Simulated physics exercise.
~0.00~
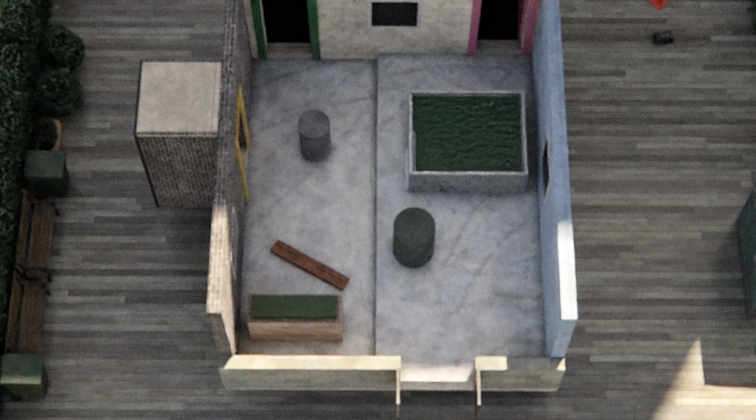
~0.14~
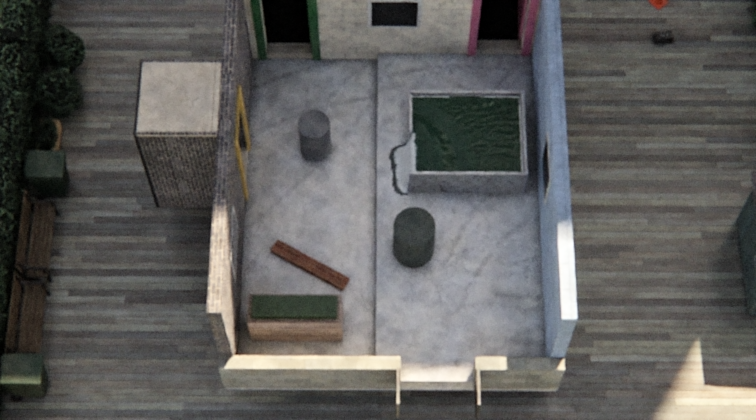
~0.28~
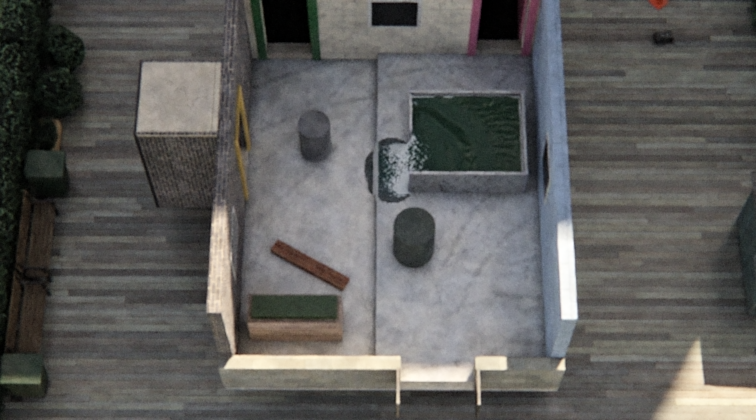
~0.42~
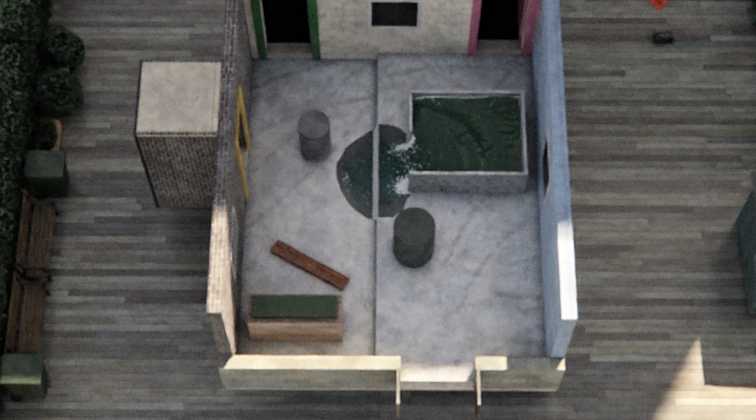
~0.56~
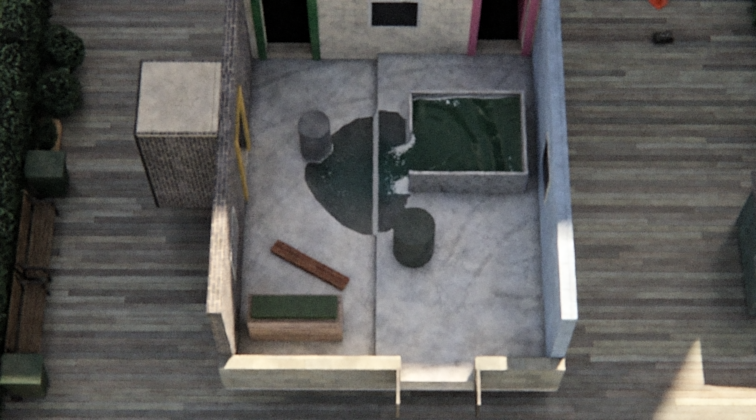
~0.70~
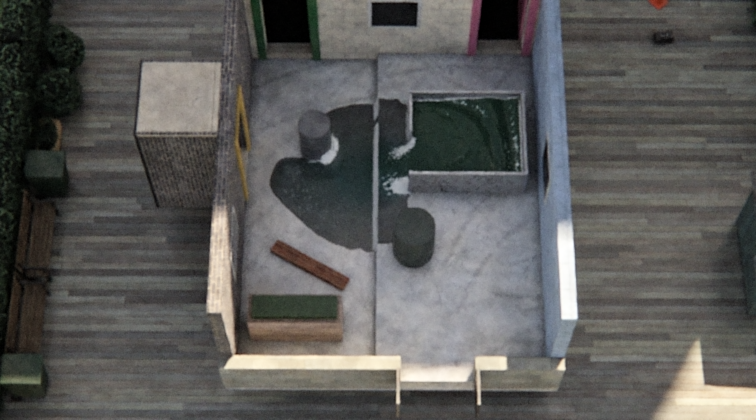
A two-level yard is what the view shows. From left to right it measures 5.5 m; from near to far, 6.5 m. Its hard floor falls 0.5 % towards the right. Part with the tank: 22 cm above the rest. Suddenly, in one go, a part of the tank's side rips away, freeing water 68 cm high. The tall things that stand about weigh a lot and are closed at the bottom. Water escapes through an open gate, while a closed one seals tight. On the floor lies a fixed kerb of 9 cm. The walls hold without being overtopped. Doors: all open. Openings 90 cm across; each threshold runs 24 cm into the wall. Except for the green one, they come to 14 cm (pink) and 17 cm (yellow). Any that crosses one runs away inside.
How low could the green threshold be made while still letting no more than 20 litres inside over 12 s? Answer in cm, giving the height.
About 12 cm.
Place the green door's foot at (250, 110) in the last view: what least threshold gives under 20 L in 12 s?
Minimum: Close to 9.5 cm.
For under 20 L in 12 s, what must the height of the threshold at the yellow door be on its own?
At yellow, roughly 22 cm.
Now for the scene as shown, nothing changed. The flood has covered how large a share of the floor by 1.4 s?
Around 25 per cent of the floor.
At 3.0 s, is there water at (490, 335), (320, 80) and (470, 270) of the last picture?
Taking the spots one by one: Untouched, swamped, untouched.
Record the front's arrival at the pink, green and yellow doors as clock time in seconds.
On the clock: Pink not within the 12 s, green at 1.6 s, yellow at 0.8 s.
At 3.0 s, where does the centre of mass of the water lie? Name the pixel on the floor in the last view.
It lies near (375, 179) in the last picture.
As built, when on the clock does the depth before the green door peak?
Around 3.4 s.
After 1.4 s water covers 25 % of the floor, deepest (34 cm) near (333, 156); it has not reached the green door.
After 3.0 s water covers 45 % of the floor, deepest (28 cm) near (238, 370); 14 cm at the green door, 0 litres in over its 19 cm threshold.
After 12.0 s water covers 50 % of the floor, deepest (16 cm) near (238, 370); 13 cm at the green door, 0 litres in over its 19 cm threshold.
At the green door as built, the water arrived by 1.7 s and peaked near 16 cm at 3.4 s.
With a threshold of 10 cm, 56 litres would have come in within the 12 s; with 14 cm, 4 litres. So under 20 litres takes about 12 cm.
